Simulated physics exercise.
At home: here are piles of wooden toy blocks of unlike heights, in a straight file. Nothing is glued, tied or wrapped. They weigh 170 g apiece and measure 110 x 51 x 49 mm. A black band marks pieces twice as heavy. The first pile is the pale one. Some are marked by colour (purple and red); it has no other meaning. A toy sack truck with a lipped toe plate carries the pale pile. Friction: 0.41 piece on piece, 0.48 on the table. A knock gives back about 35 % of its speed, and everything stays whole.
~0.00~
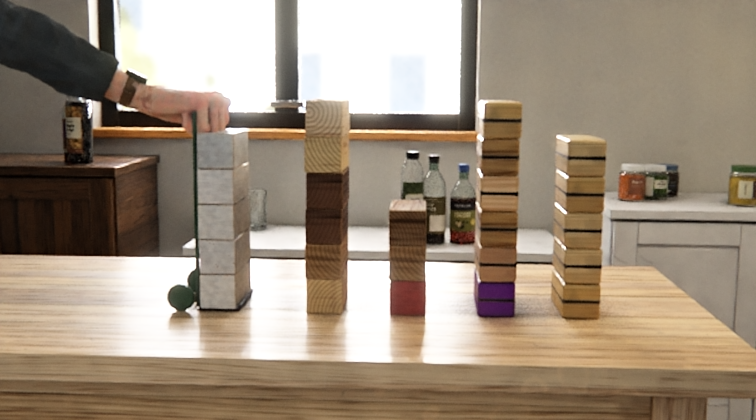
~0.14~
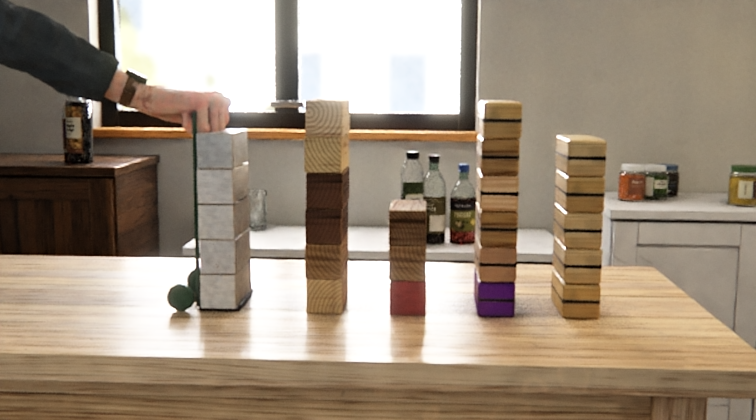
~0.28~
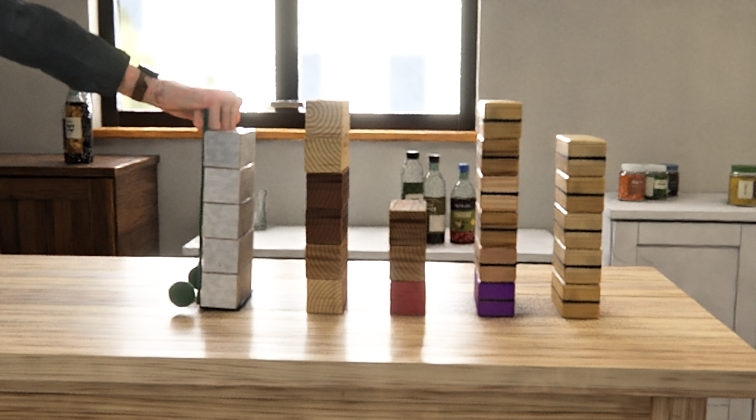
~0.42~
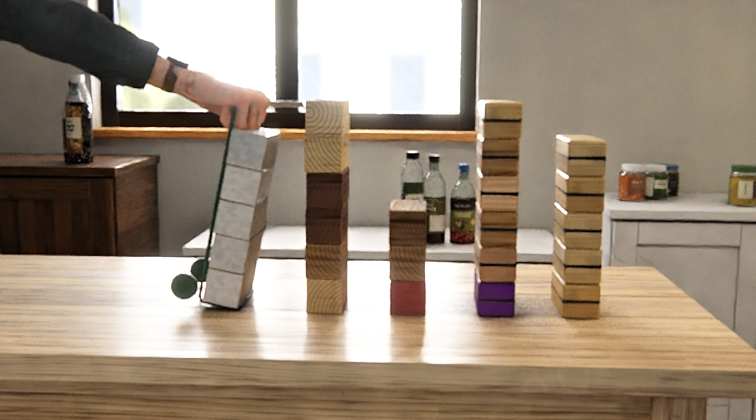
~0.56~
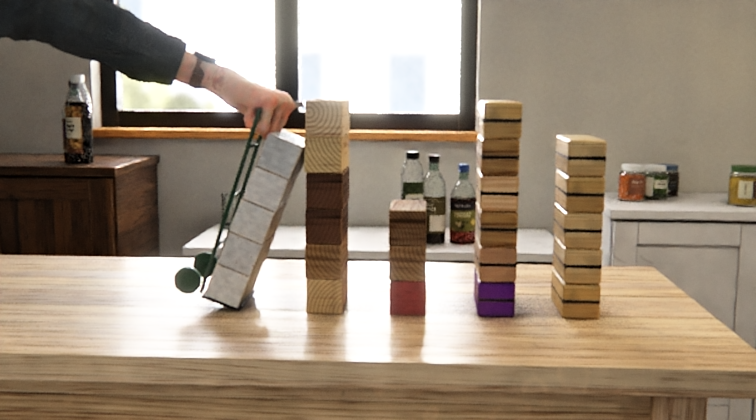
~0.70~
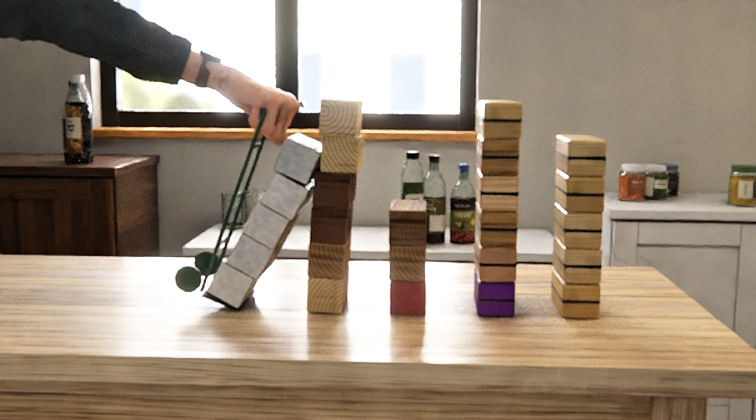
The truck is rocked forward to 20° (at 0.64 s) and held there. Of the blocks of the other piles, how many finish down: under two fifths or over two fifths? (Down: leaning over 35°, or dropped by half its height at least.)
It comes to over two fifths.
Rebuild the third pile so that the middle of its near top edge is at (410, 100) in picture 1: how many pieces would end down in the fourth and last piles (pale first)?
Then fourth 4, last 4.
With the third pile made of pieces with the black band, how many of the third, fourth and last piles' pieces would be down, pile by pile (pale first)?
In that case third 3, fourth 6, last 4.
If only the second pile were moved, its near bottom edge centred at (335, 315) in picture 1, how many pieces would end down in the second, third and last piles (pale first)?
Then second 6, third 3, last 4.
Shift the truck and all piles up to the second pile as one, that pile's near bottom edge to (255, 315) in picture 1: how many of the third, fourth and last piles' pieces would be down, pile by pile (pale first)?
Then third 0, fourth 0, last 0.
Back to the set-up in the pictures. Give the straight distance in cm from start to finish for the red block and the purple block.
Red 2, purple 4.
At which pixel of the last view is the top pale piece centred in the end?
Near (381, 228).
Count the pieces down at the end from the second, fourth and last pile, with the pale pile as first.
By pile: Second 6, fourth 6, last 4.
After 0.96 s, 5 of the pale pile down; none of the 20 other blocks down, 7 disturbed.
After 1.40 s, 5 of the pale pile down; 8 of the 20 other blocks down; red block 44° from how it stood; purple block 21° from how it stood.
After 1.82 s, 5 of the pale pile down; 19 of the 20 other blocks down; purple block 48° from how it stood; red block 46° from how it stood.
After 2.38 s, 5 of the pale pile down; 19 of the 20 other blocks down; purple block 48° from how it stood; red block 48° from how it stood.
In the end (2.7 s), 5 of the pale pile down; 19 of the 20 other blocks down; purple block 49° from how it stood; red block 49° from how it stood. That is 95 per cent. From the last view, middles, purple block near (514, 284), red block near (427, 283).
